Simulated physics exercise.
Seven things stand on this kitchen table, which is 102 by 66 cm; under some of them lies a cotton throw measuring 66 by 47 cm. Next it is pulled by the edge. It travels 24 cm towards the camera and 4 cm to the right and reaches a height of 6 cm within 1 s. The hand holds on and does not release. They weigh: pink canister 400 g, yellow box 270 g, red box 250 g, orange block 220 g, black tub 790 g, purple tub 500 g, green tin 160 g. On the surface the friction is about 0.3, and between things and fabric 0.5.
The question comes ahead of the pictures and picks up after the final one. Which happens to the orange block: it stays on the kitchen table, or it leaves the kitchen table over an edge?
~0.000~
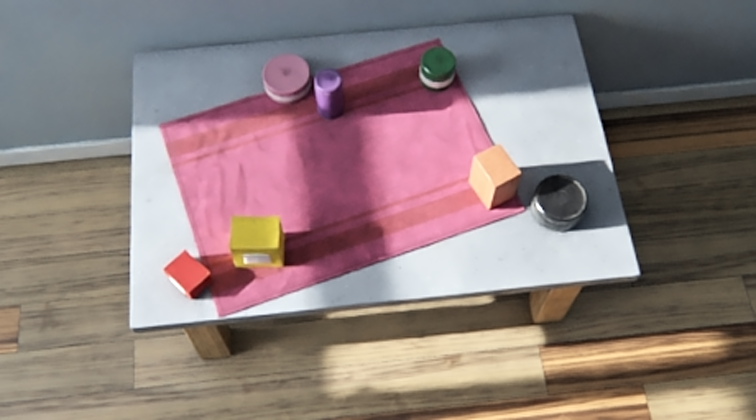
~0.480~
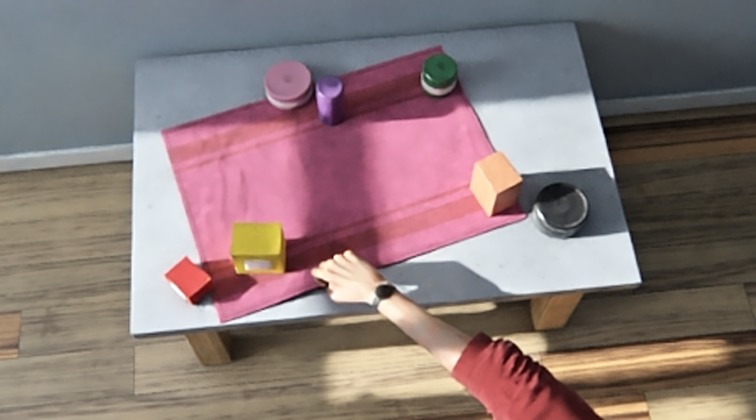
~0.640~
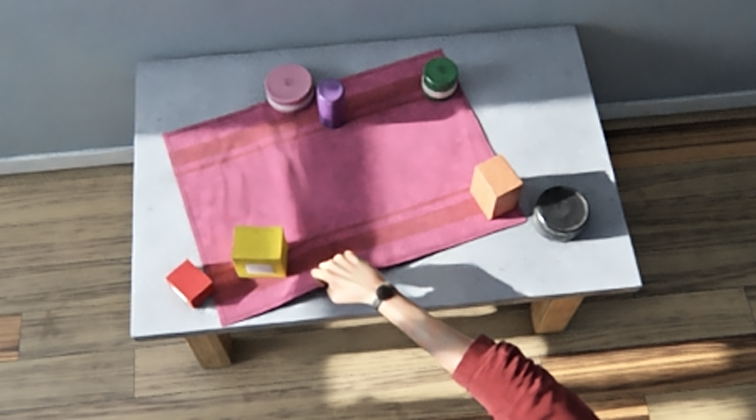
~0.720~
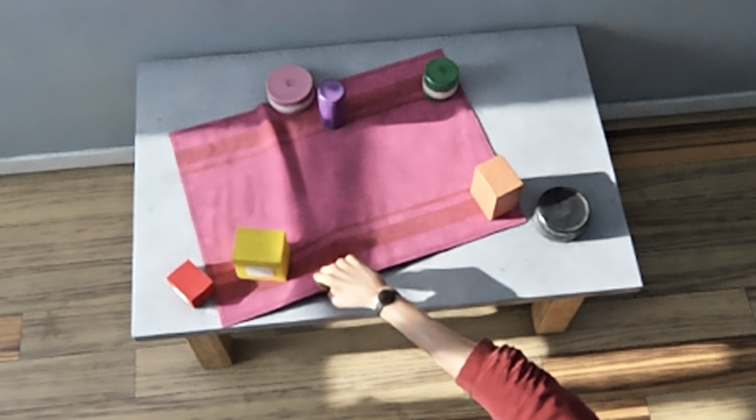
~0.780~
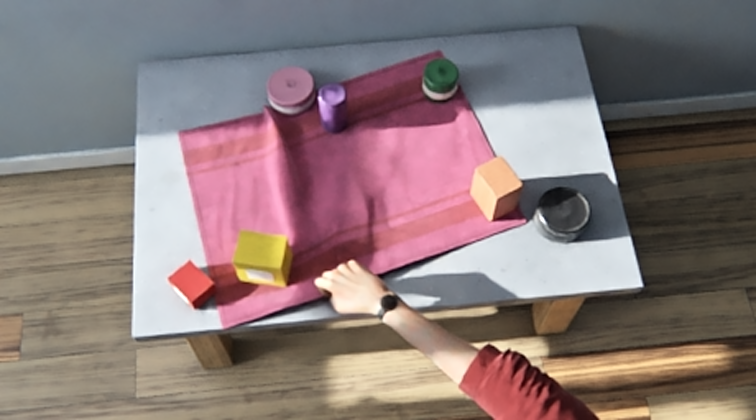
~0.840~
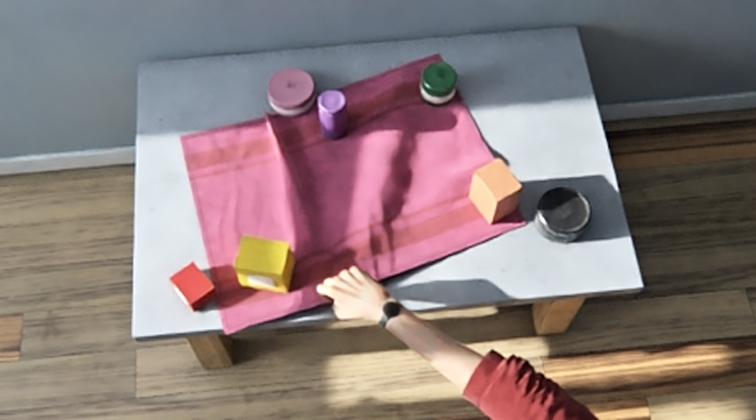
Looks to me like it holds out.
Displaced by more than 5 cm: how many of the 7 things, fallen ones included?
Count recorded: 4.
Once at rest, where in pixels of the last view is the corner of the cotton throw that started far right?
Look around (403, 124) in the last picture - that's where it comes to rest.
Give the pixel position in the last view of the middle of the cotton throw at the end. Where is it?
I'd say it sits around (344, 280) in the last picture.
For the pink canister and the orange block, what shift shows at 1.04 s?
I'd put the pink canister at some 2 centimetres and the orange block at some 4 centimetres.
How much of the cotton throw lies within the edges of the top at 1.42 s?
I'd say close to 75 per cent of it.
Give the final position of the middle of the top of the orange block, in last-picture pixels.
The top ends up close to (484, 245) in the last picture.
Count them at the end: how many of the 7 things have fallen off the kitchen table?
Count recorded: 1.
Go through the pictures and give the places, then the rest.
In the first picture, orange block (498, 165); cotton throw corners (219, 317) (159, 125) (439, 38).
In the second picture, cotton throw corners (221, 323) (161, 131); grip (326, 284).
In the third picture, cotton throw corners (222, 327) (162, 134); grip (326, 285).
In the fourth picture, yellow box (259, 245); cotton throw corners (223, 328) (169, 133); grip (328, 289).
In the fifth picture, yellow box (261, 249); purple tub (332, 94); cotton throw corners (224, 329) (178, 133); grip (330, 294).
In the sixth picture, orange block (498, 179); cotton throw corners (226, 335) (180, 137) (439, 54); grip (331, 300).
At 1.0 s, 95 % of the cotton throw is still over the top; orange block 4 cm off its start, yellow box 10 cm off its start, purple tub 10 cm off its start.
At 1.2 s, 85 % of the cotton throw is still over the top; orange block 9 cm off its start, yellow box 19 cm off its start, purple tub 18 cm off its start.
At 1.4 s, 75 % of the cotton throw is still over the top; orange block 14 cm off its start at (482, 236), yellow box over the edge, purple tub 24 cm off its start at (322, 191).
At 1.6 s, 70 % of the cotton throw is still over the top; orange block 15 cm off its start, yellow box over the edge, purple tub 27 cm off its start.
At 3.2 s, 70 % of the cotton throw is still over the top; orange block 16 cm off its start at (484, 245), yellow box over the edge, purple tub 28 cm off its start at (321, 208), green tin 23 cm off its start at (415, 160).
